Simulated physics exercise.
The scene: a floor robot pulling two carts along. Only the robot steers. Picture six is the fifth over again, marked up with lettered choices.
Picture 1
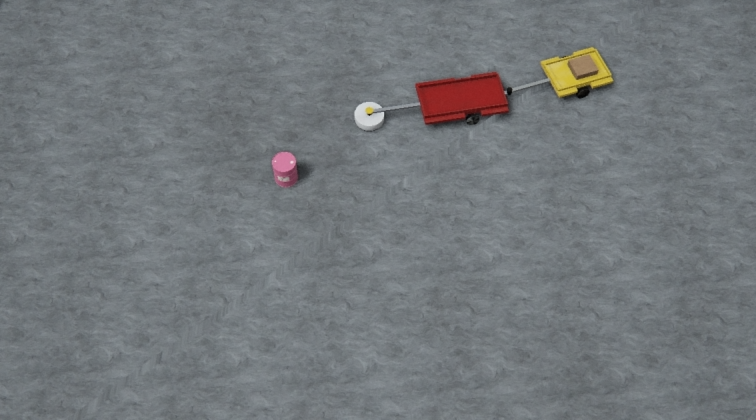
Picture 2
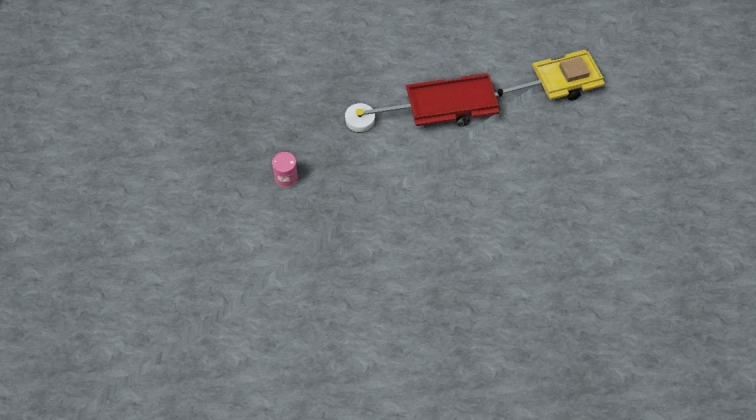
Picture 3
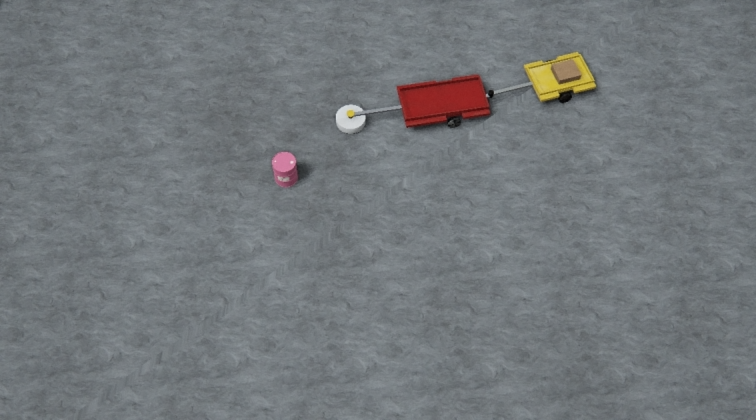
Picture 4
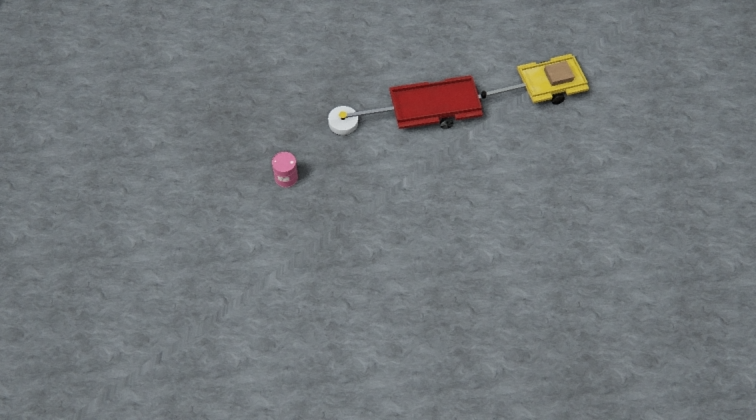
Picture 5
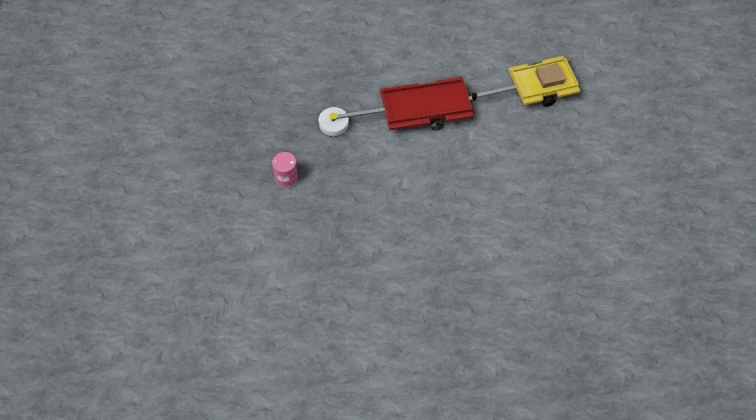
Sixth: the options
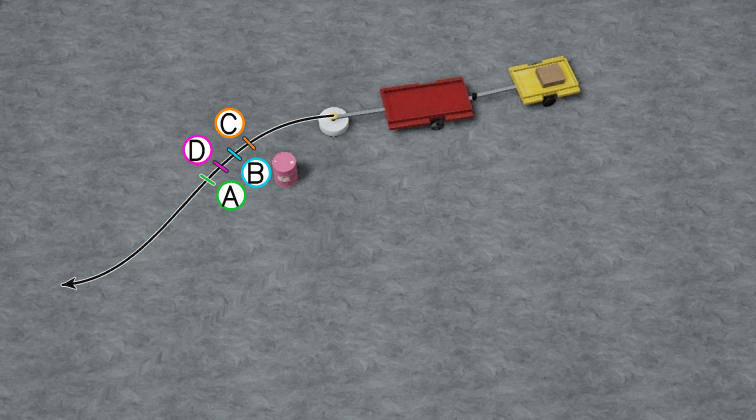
On a grey floor, a white robot slowly pulls a red cart and yellow cart left.
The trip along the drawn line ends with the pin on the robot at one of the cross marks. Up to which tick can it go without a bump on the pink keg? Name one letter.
Mark B.
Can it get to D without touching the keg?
No.
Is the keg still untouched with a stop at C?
For that mark, yes.
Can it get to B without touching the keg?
For that mark, yes.
On the marked copy, A at (207, 180); B at (234, 154); C at (249, 143); D at (221, 167); the route from (333, 116) via (200, 188) to (63, 285).
With B. Early on, robot (297, 126), last cart (510, 86).
Further on, robot (261, 141), last cart (474, 93).
At the end, robot (236, 159), last cart (445, 97); nothing has been touched.
As for the rest, A is too far, the keg has been hit; C is safe but short; D is too far, the keg has been hit.
